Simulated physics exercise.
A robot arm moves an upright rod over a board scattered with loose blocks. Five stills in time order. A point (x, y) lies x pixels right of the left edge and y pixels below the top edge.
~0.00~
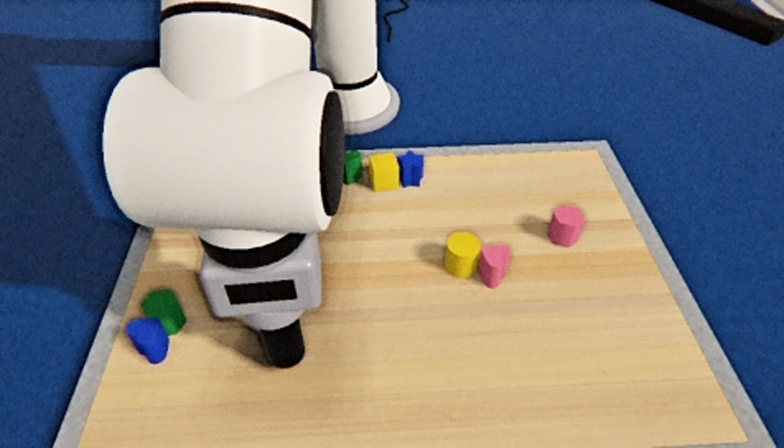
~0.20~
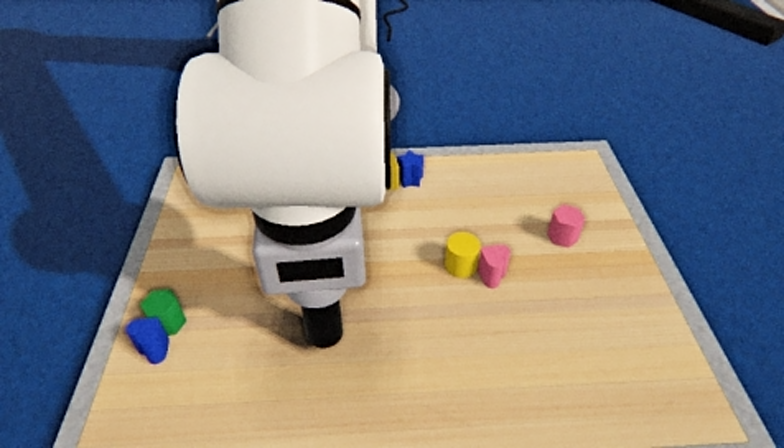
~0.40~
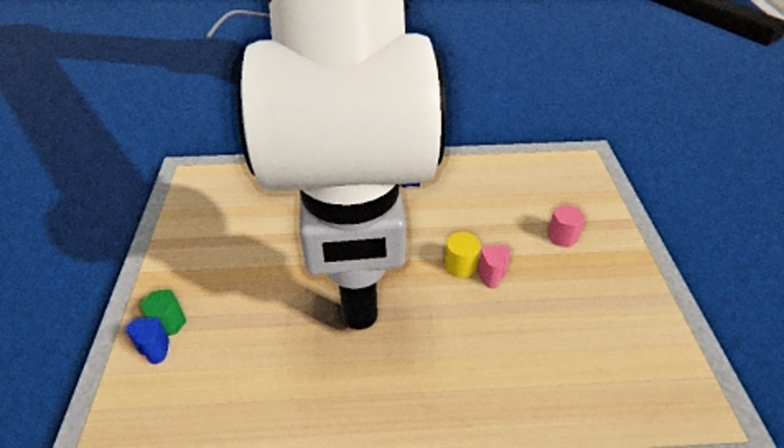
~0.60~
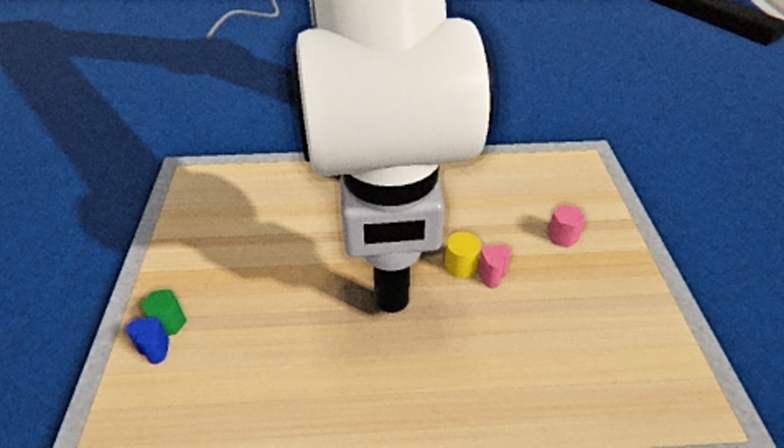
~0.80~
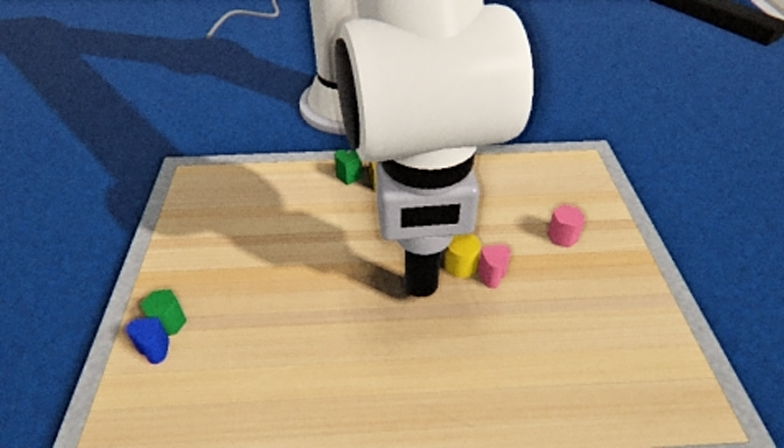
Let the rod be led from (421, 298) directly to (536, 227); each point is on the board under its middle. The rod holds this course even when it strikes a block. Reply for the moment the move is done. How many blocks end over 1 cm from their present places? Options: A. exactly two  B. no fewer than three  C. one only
My answer is option A.
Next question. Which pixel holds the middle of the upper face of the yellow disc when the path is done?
It should be at about (502, 198).
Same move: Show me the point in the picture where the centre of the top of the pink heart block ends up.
Its top middle: (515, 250).
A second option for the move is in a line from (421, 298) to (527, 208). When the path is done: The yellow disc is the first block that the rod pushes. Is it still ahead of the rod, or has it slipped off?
Ahead to the end.
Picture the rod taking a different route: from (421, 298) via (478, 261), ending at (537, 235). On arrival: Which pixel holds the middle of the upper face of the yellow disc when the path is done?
The middle of the upper face of the yellow disc will lie at about (507, 199) in the picture.
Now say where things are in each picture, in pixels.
The first picture shows rod's lower end (287, 353); yellow disc (464, 244); pink heart block (496, 254); pink hexagonal block (569, 215).
The second picture shows rod (325, 333); blocks still.
The third picture shows rod (360, 316); blocks still.
The fourth picture shows rod (392, 300); blocks still.
The fifth picture shows rod (421, 285); yellow disc (464, 244); pink heart block (496, 254); pink hexagonal block (569, 215).
On the path given first. One third of the way, rod (465, 260); yellow disc (479, 229).
Two thirds of the way, rod (504, 236); yellow disc (497, 205); pink heart block (515, 250), turned 70° clockwise.
At the end, rod (539, 214); yellow disc (502, 198); pink heart block (515, 250), turned 70° clockwise; pink hexagonal block (572, 214).
